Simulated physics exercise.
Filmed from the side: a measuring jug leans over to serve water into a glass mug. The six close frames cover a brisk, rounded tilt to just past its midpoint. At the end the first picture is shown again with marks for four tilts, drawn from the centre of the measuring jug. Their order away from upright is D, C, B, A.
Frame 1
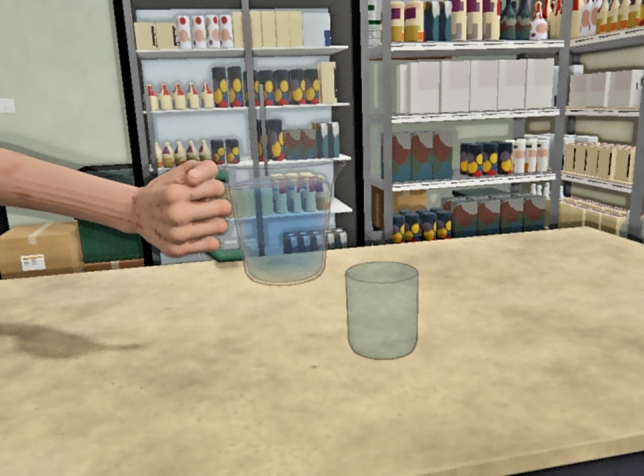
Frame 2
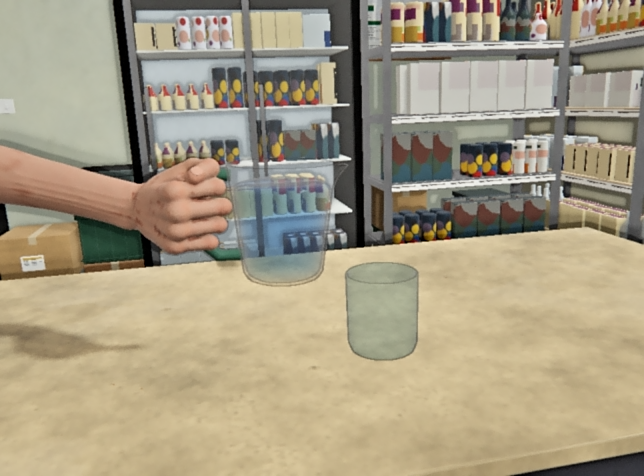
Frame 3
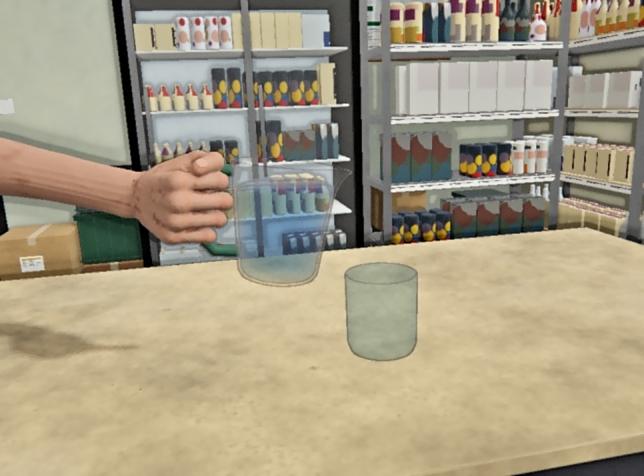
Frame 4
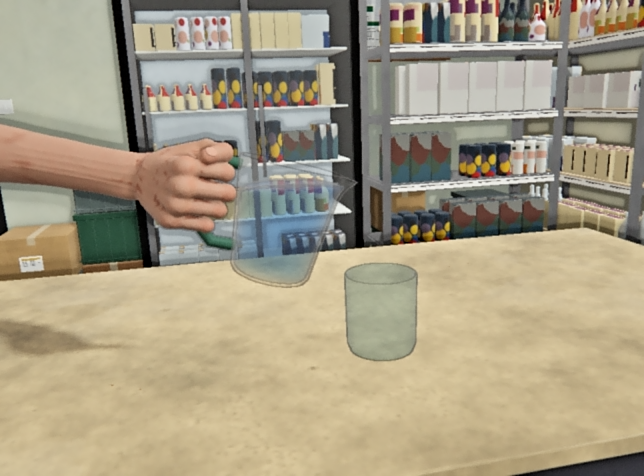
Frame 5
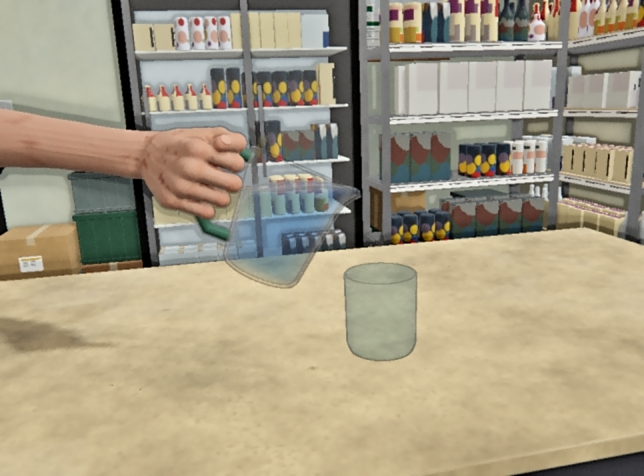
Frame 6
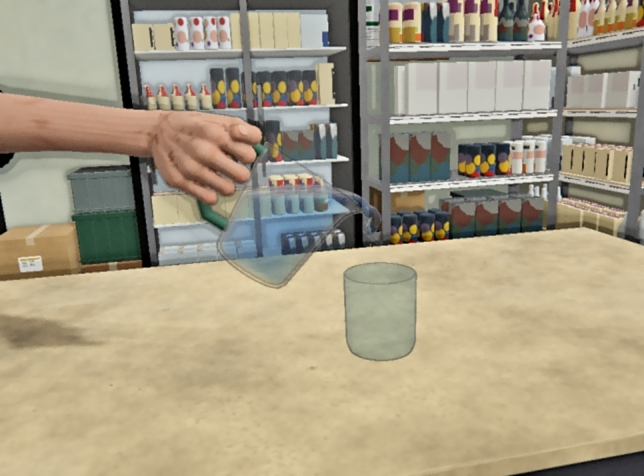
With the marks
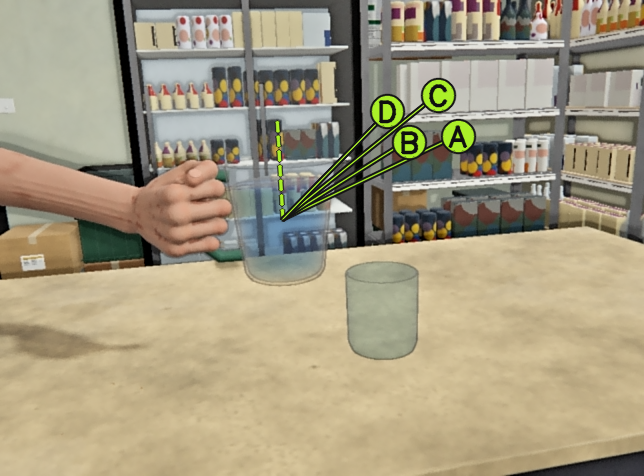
The footage shows a hand holding a clear measuring jug of water beside a glass mug on a table, with stocked shelves behind. The hand gradually tilts the jug to the right until water starts flowing over its lip.
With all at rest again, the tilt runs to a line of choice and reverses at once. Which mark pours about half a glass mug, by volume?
Go for D.
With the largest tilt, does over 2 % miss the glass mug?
Yes.
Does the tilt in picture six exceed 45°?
No.
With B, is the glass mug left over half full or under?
Over.
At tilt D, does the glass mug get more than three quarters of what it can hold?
No, less.
In lime, A at (442, 142); B at (393, 149); C at (424, 105); D at (375, 124).
Choosing A, the glass mug ends with about 84 % of what it can hold; 15 % of the water is spilt.
Choosing B, the glass mug ends with about 85 % of what it can hold.
Choosing C, the glass mug ends with about 67 % of what it can hold.
Choosing D, the glass mug ends with about 50 % of what it can hold.
